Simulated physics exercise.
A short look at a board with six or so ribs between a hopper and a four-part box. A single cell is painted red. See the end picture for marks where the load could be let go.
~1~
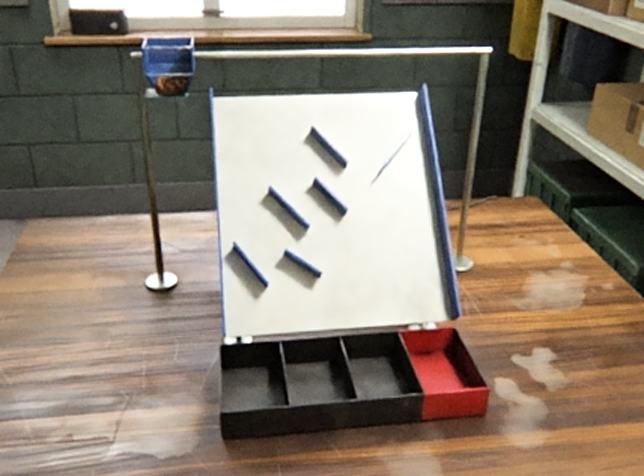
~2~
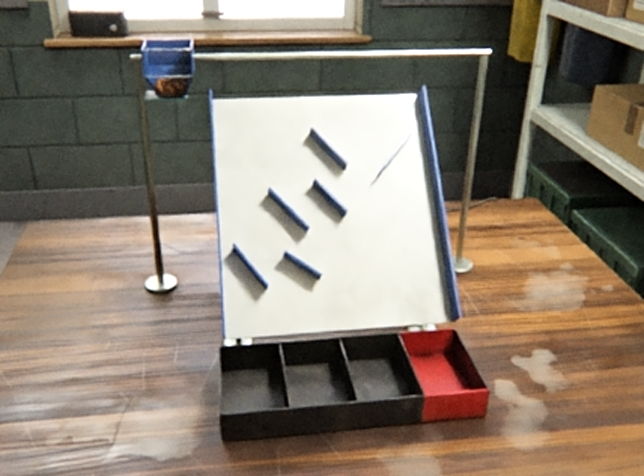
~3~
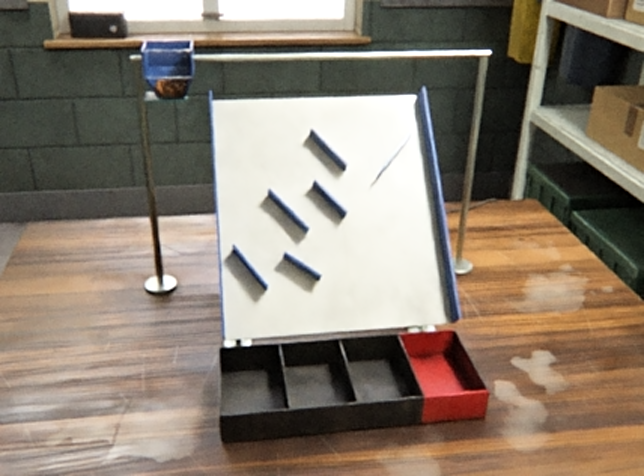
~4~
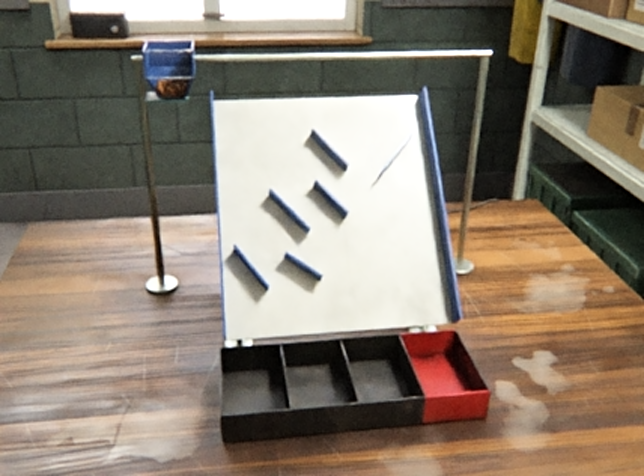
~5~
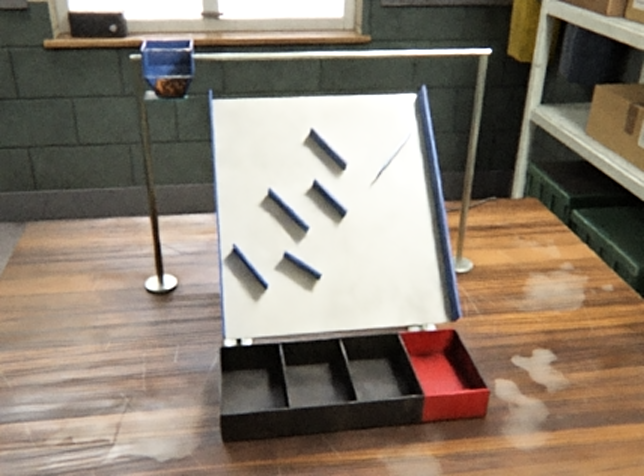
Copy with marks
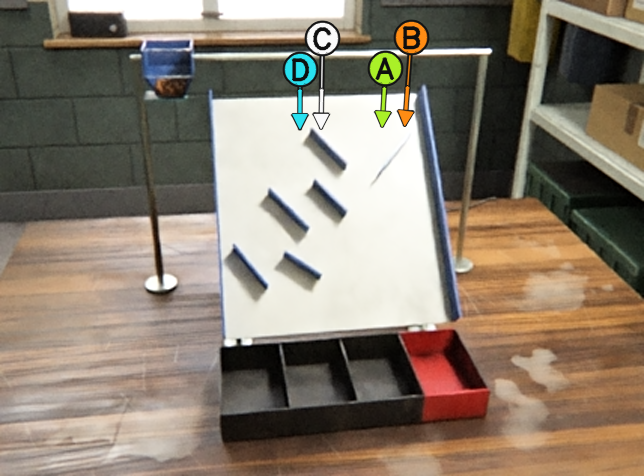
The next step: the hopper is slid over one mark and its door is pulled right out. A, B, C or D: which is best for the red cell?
The best mark is C.
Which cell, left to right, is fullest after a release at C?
The fourth.
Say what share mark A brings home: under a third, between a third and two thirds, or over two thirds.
Under a third.
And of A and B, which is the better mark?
B.
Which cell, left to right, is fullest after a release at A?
The third.
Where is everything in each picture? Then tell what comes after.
The first frame shows hopper at (172, 84), cereal balls, door shut.
The second frame shows ribs (311, 127) to (348, 164), (380, 171) to (412, 130).
The third frame shows ribs (269, 188) to (309, 229), (314, 180) to (348, 212).
The fourth frame shows ribs (234, 244) to (269, 287), (286, 252) to (323, 276).
The fifth frame shows red cell at (456, 403), number 4 of 4 from the left.
On the marked copy, mark A meets the board at (382, 121); mark B meets the board at (405, 120); mark C meets the board at (321, 123); mark D meets the board at (299, 123).
For mark A, a small part in the red cell, most in other cells, a small part outside the box.
For mark B, about a third in the red cell, about half in other cells, about a quarter outside the box.
For mark C, about half in the red cell, a small part in other cells, about a third outside the box.
For mark D, about a quarter in the red cell, about two thirds in other cells, a small part outside the box.
